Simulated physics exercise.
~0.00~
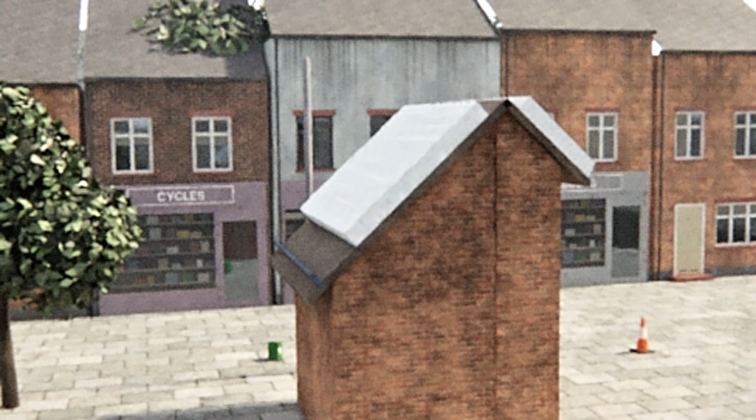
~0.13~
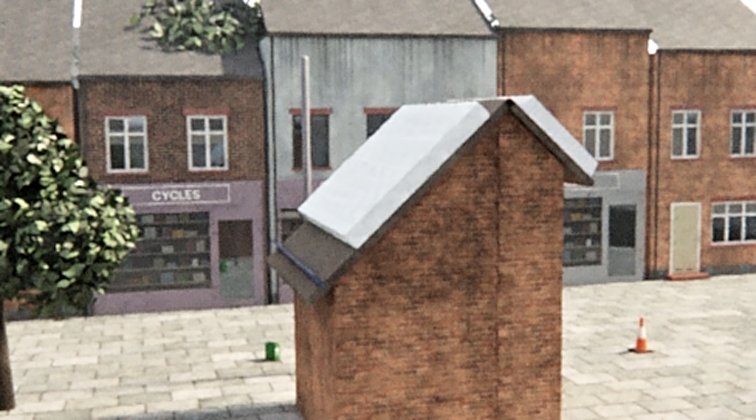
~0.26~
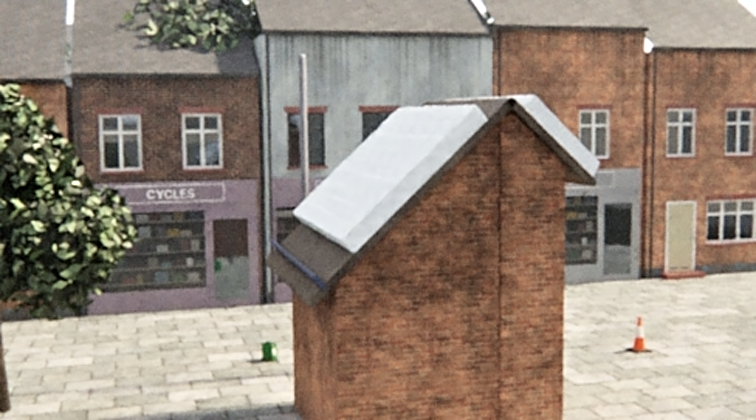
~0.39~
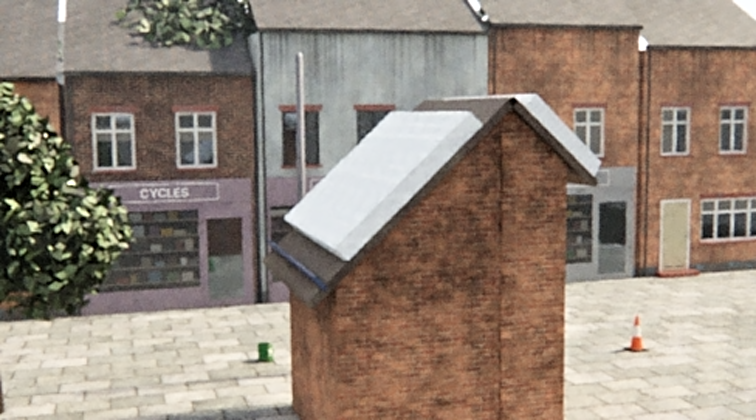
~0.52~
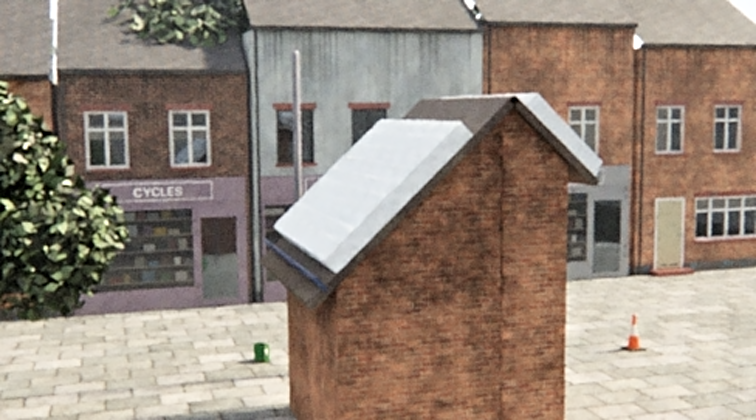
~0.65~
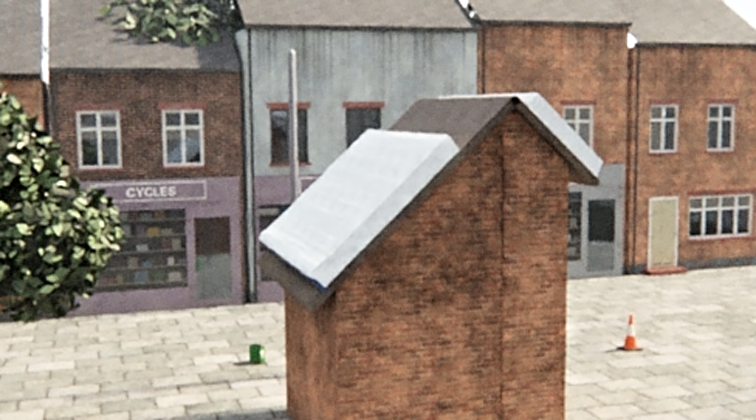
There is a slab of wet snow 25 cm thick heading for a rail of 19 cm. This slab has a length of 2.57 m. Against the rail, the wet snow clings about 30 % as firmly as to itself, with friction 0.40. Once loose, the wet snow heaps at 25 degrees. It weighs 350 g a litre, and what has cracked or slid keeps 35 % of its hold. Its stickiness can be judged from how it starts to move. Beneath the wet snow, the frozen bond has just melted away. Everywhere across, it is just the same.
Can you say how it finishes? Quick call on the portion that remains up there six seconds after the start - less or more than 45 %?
More, I would say.
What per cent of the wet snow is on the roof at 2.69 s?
Share noted: Around 60 %.
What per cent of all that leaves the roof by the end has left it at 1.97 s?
Roughly 100 per cent.
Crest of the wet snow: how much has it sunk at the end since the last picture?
Roughly 0.8 m.
After 1.26 s, 72 % of the snow is on the roof.
After 1.97 s, 60 % of the snow is on the roof.
After 2.69 s, 60 % of the snow is on the roof.
After 3.40 s, 60 % of the snow is on the roof.
After 6.00 s, at the end, 60 % of the snow is on the roof.
